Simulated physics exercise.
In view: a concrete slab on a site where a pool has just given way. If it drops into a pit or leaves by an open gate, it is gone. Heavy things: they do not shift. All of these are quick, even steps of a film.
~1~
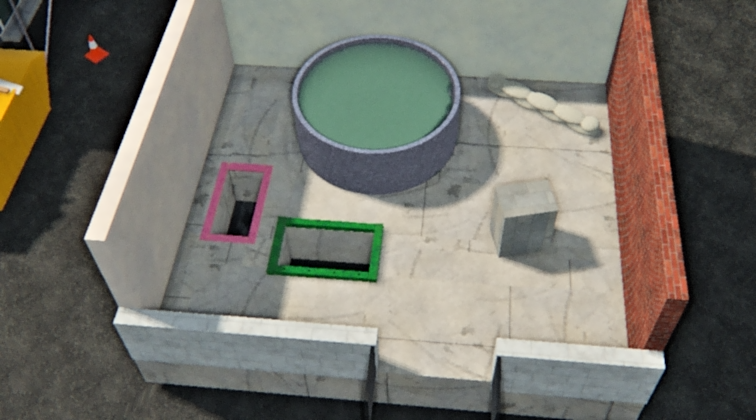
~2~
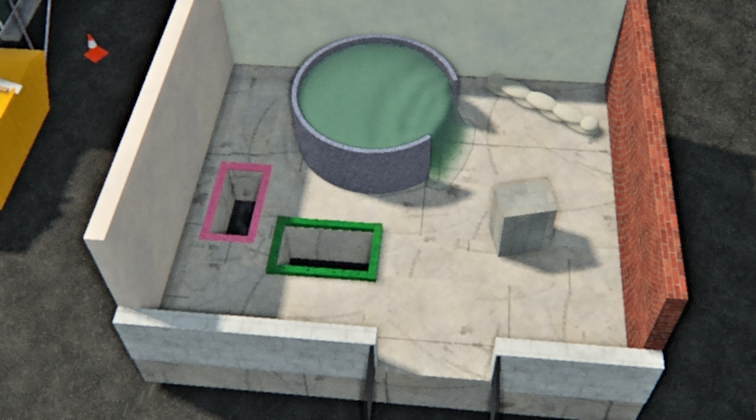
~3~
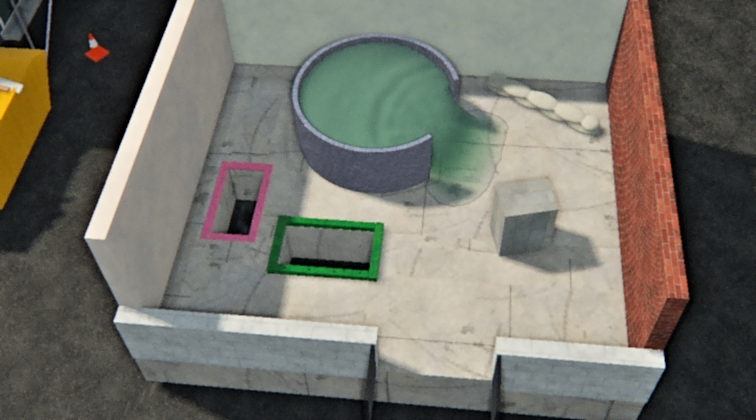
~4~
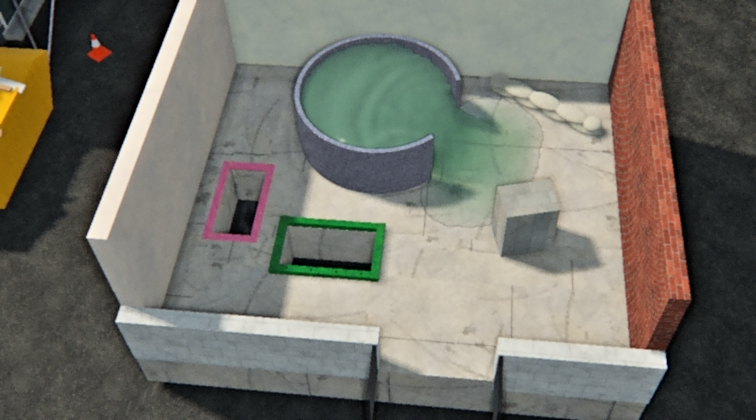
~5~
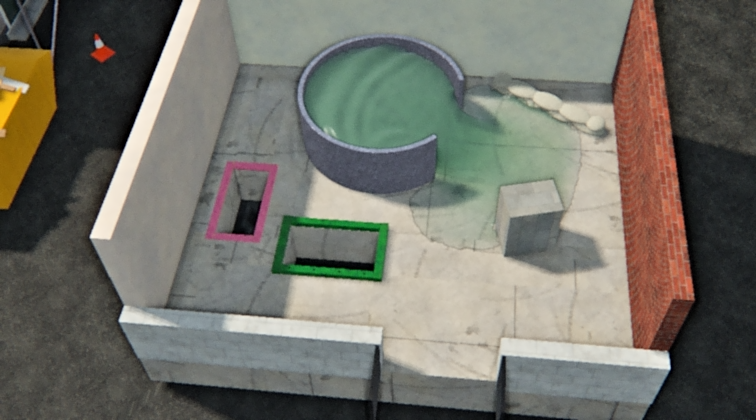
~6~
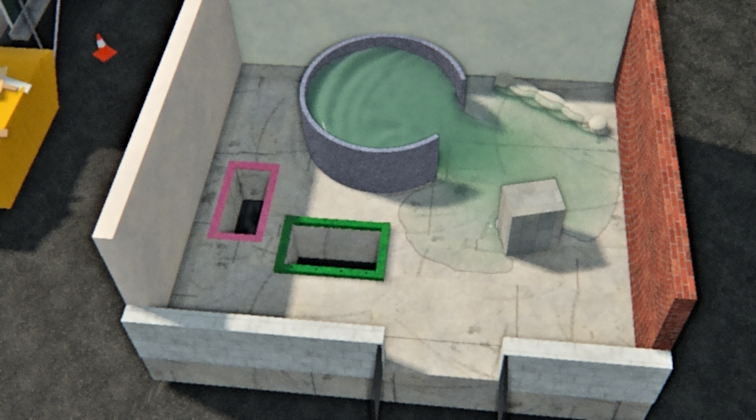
On a walled concrete slab, green water pouring through a gap in a round pool's right side and spreading around a grey block.
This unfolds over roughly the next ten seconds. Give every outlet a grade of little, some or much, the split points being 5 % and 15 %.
Grades: Gate - some; pink pit - some; green pit - little.
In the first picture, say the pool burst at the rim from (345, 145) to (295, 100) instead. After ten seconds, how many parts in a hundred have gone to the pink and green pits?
Pink 60 %, green 12 %.
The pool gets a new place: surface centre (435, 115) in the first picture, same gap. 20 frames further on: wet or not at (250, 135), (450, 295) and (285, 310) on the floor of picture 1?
Spot 1 unwetted, spot 2 wetted, and spot 3 wetted.
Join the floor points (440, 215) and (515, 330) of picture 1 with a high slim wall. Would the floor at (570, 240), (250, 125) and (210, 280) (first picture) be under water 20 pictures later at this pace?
As the points were listed, they come out taken by the flood, free from flooding, and finally free from flooding.
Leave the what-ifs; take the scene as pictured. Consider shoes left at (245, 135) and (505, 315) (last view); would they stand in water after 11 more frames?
As listed: Unwetted; swamped.
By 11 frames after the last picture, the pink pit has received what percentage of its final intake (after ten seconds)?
I'd put it at about 0 per cent.
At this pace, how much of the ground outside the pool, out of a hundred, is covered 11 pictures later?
Some 50 per cent.
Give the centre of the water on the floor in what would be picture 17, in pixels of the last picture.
I would point to (466, 163).
A moment on, water covers 35 % of the floor; the gate 0 %, the pink pit 0 %, the green pit 0 %.
Next, water covers 50 % of the floor; the gate 0 %, the pink pit 0 %, the green pit 0 %.
Then, water covers 55 % of the floor; the gate 3 %, the pink pit 0 %, the green pit 0 %.
Later, water covers 85 % of the floor; the gate 6 %, the pink pit 0 %, the green pit 1 %.
In the end, water covers 95 % of the floor; the gate 10 %, the pink pit 11 %, the green pit 2 %.
